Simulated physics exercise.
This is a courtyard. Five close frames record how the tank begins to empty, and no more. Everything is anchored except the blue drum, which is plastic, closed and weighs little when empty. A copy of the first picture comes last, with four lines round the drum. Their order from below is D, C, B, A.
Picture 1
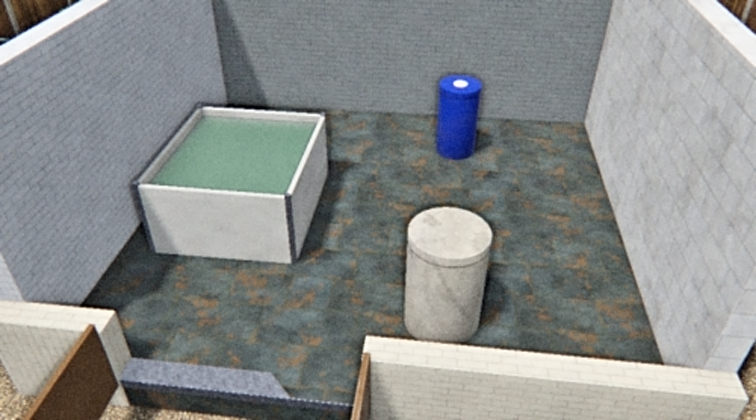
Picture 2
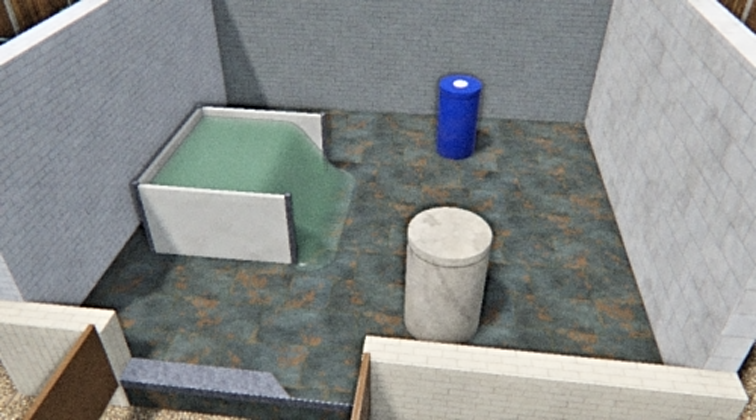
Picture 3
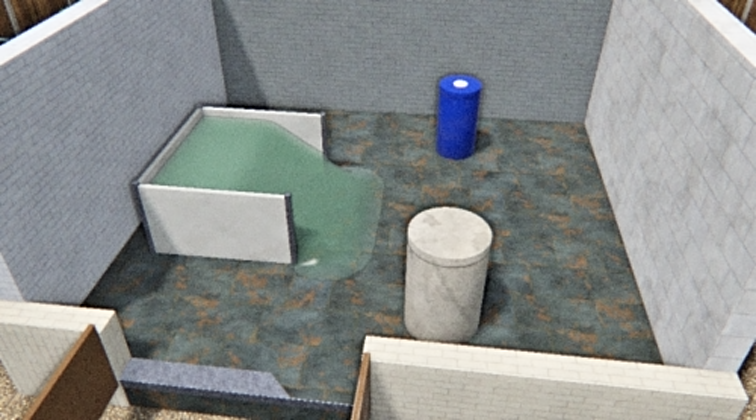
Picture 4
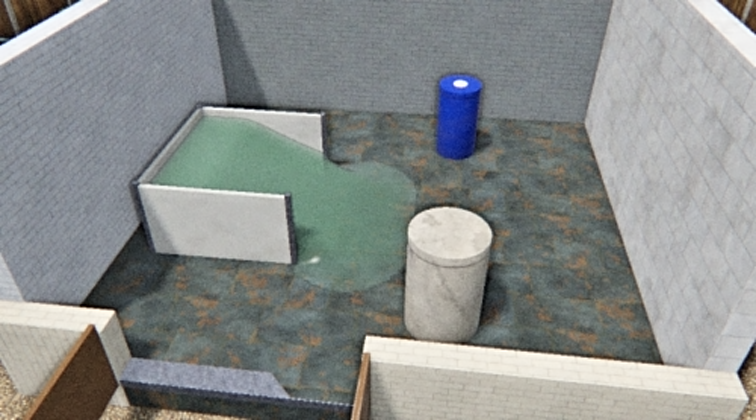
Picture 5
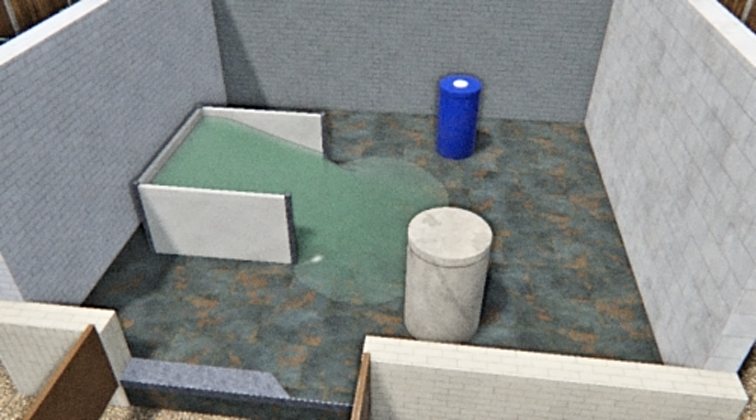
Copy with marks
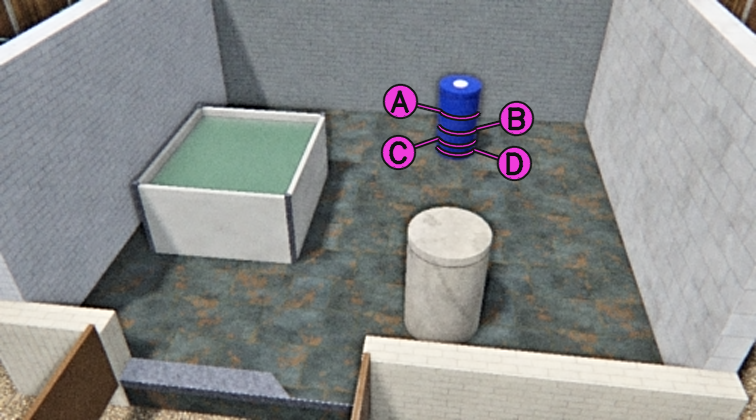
Green water spreads across the dark, mottled floor of a walled courtyard, seen from above by a camera that stays still. It starts level inside a white-walled square tank on the left, while a blue drum with a pale-centred lid stands at the back and a pale stone-like cylinder stands nearer, right of centre. The tank's right side opens, and the water slopes down and fans out rightward, reaching the pale cylinder.
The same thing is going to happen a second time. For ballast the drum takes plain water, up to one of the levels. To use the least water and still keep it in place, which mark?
Take C.
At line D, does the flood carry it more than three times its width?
No.
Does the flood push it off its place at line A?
No, that is safe.
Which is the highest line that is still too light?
That is line D.
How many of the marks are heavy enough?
Three of the four.
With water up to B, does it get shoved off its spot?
No, not at all.
On the marked copy, A at (459, 118); B at (457, 133); C at (456, 146); D at (455, 155); from the bottom up D, C, B, A.
With A, it does not move.
With B, it does not move.
With C, it does not move.
With D, it is pushed about its own width away.
